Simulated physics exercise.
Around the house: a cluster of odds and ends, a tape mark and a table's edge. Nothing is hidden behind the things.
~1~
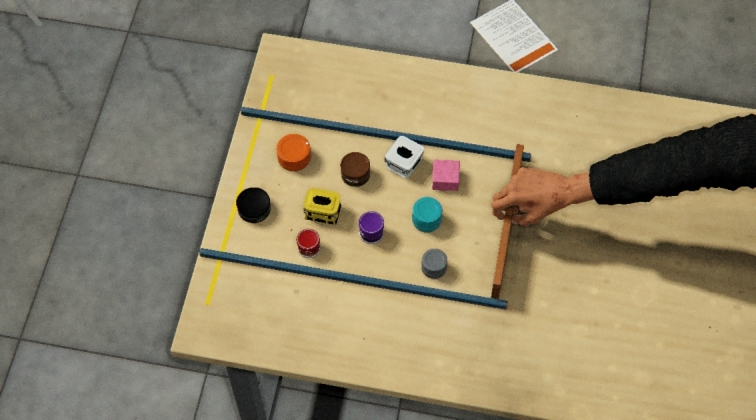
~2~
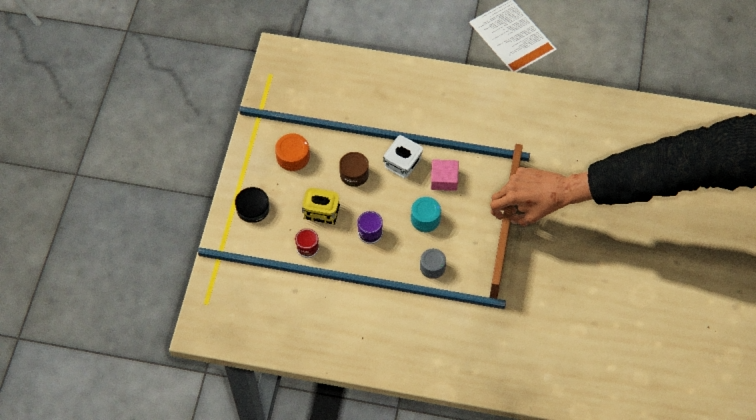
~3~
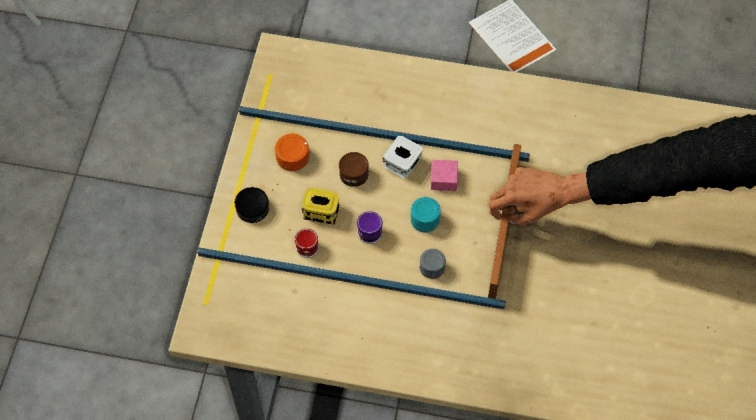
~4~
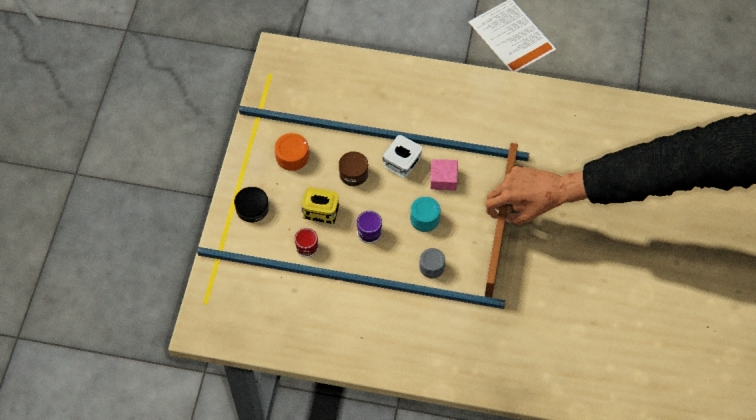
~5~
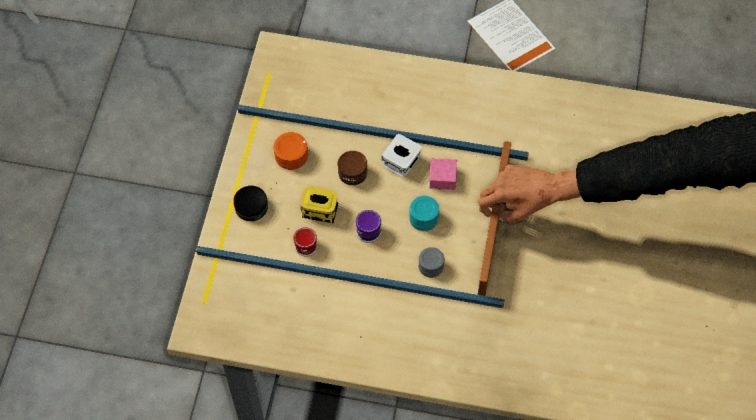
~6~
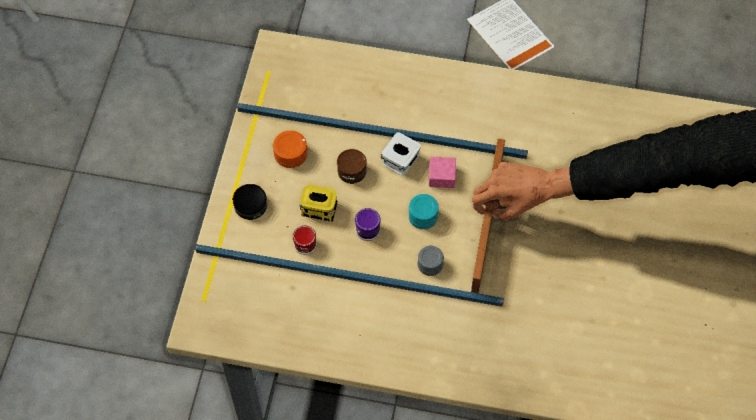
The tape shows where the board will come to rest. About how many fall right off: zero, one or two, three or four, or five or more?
In the end the number that fall off is five or more.
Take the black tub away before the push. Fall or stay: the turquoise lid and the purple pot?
The turquoise lid is kept, the purple pot is kept.
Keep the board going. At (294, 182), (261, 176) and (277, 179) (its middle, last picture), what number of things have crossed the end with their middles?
Past the end: 0, 2 and 2.
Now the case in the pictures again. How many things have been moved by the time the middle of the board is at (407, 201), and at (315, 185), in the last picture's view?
5 and 10.
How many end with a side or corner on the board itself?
In contact: 4.
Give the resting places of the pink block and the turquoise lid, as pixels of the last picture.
Near (236, 134) and (223, 175).
Early on, none off yet; black tub at rest near (250, 202); orange lid at rest near (290, 149); red tin at rest near (305, 240).
A while later, none off yet; black tub at rest near (250, 202); orange lid travelled a little near (278, 149); red tin travelled a little near (291, 238).
Further along, none off yet; black tub leaning a little near (198, 207); orange lid leaning a little near (217, 146); red tin travelled well along near (225, 231).
Finally, the number that fall off is five or more; lost, white case, brown tub, yellow case, red tin, orange lid and black tub.
